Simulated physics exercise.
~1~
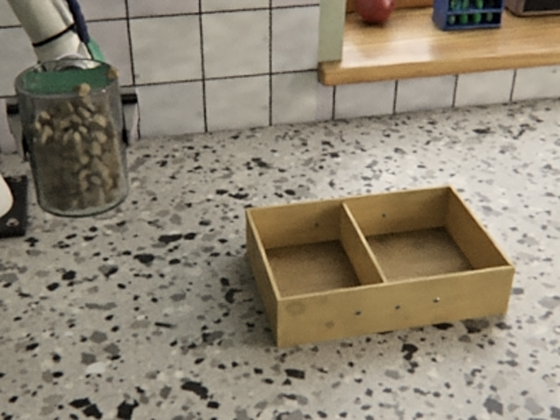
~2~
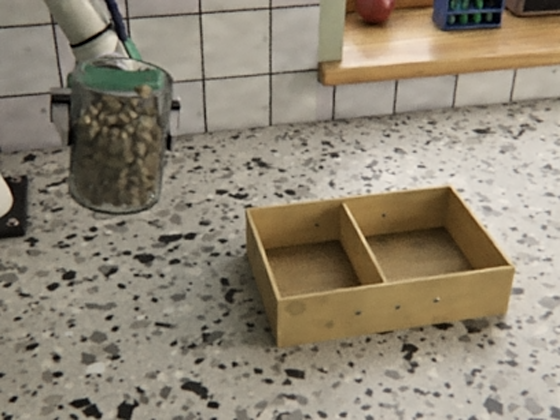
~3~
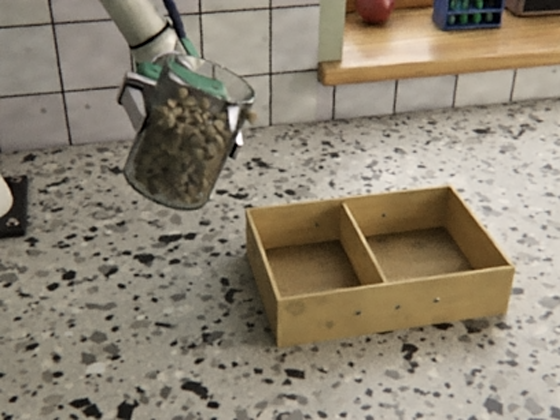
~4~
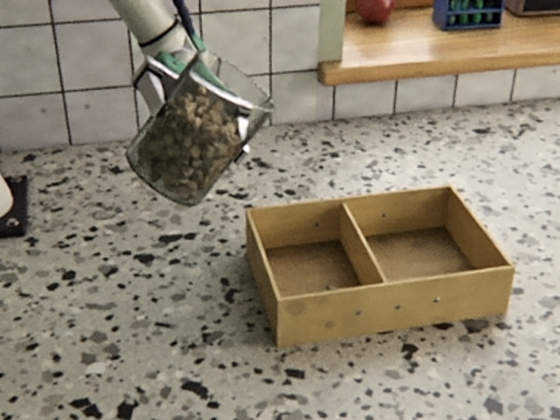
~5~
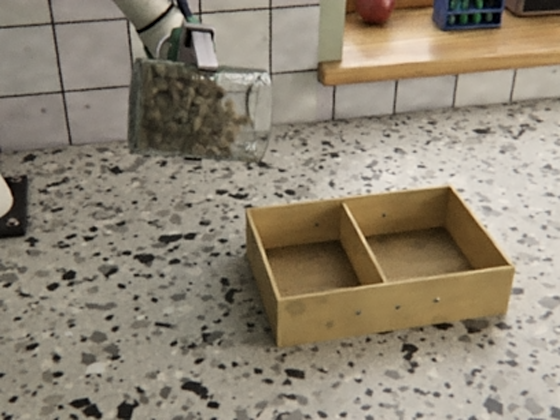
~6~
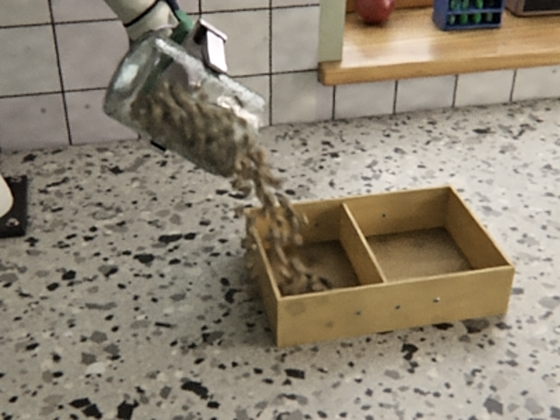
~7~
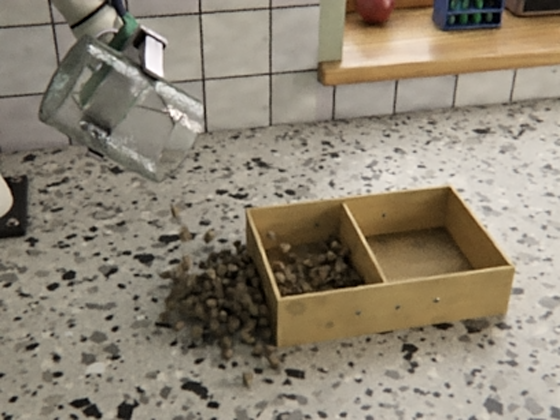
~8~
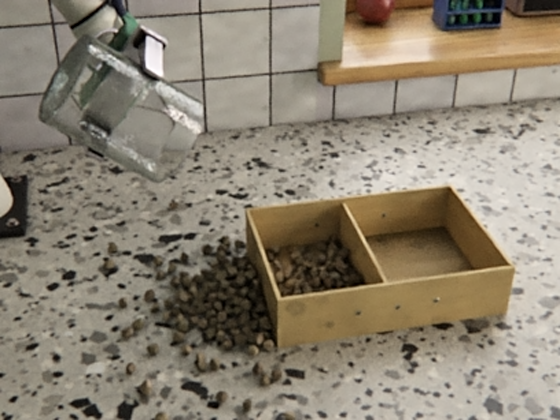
Pebbles pour from a tilted clear beaker, landing partly in the box's left section, mostly outside.
